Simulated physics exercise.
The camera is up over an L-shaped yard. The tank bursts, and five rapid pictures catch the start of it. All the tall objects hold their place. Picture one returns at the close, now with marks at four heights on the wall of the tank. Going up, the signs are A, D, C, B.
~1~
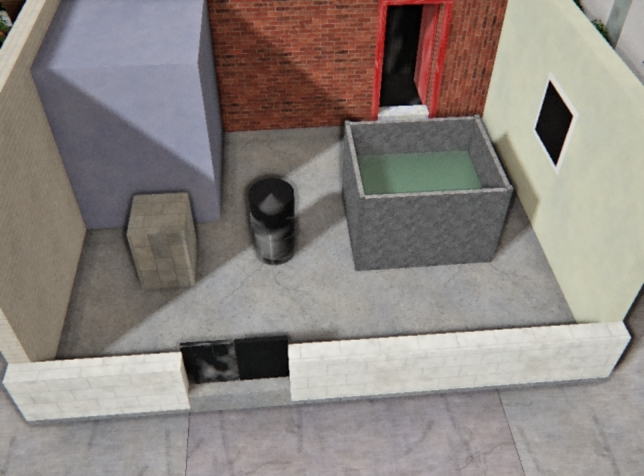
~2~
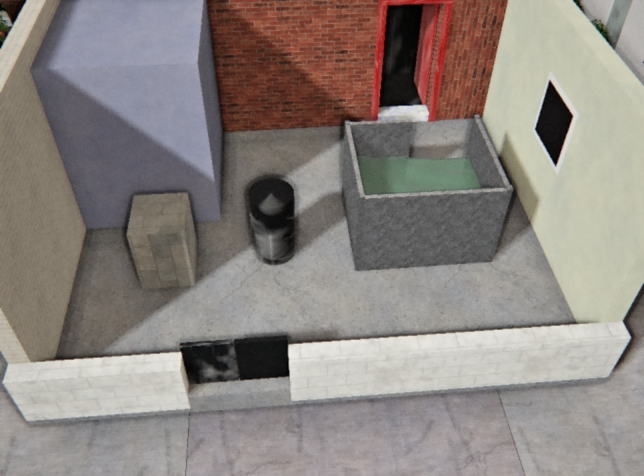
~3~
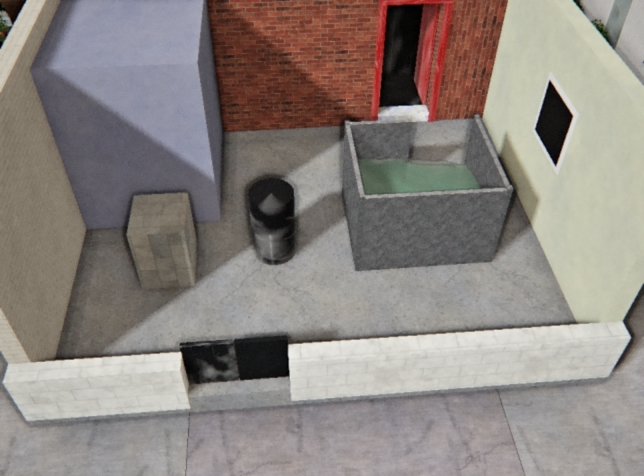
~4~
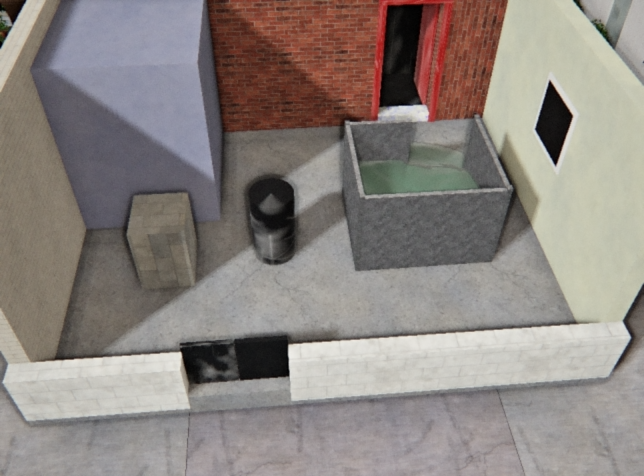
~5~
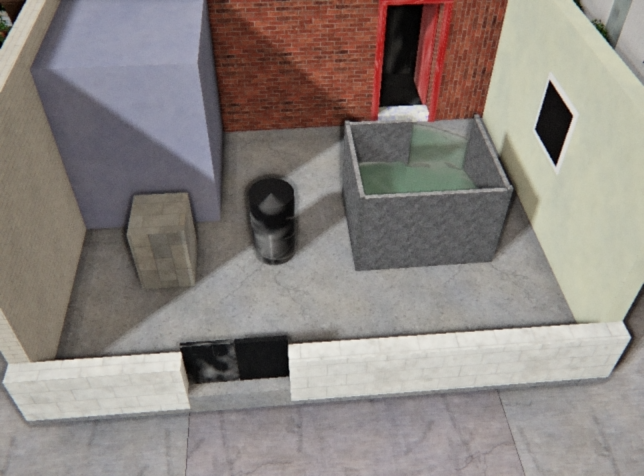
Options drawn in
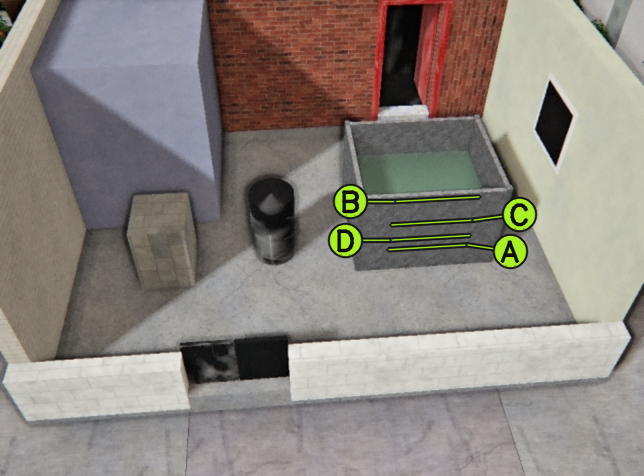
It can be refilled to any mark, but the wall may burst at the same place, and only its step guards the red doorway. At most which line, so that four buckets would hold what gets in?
The answer is level A.
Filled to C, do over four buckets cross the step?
Yes.
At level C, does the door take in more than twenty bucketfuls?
Yes.
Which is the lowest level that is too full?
The answer is D.
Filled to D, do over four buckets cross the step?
Yes, it does.
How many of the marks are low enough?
One of the four.
In lime, A at (428, 247); B at (436, 199); C at (432, 222); D at (429, 237); from the bottom up A, D, C, B.
Choosing A, a bucket or two gets in.
Choosing B, dozens of bucketfuls pour in.
Choosing C, dozens of bucketfuls pour in.
Choosing D, about 9 bucketfuls get in.
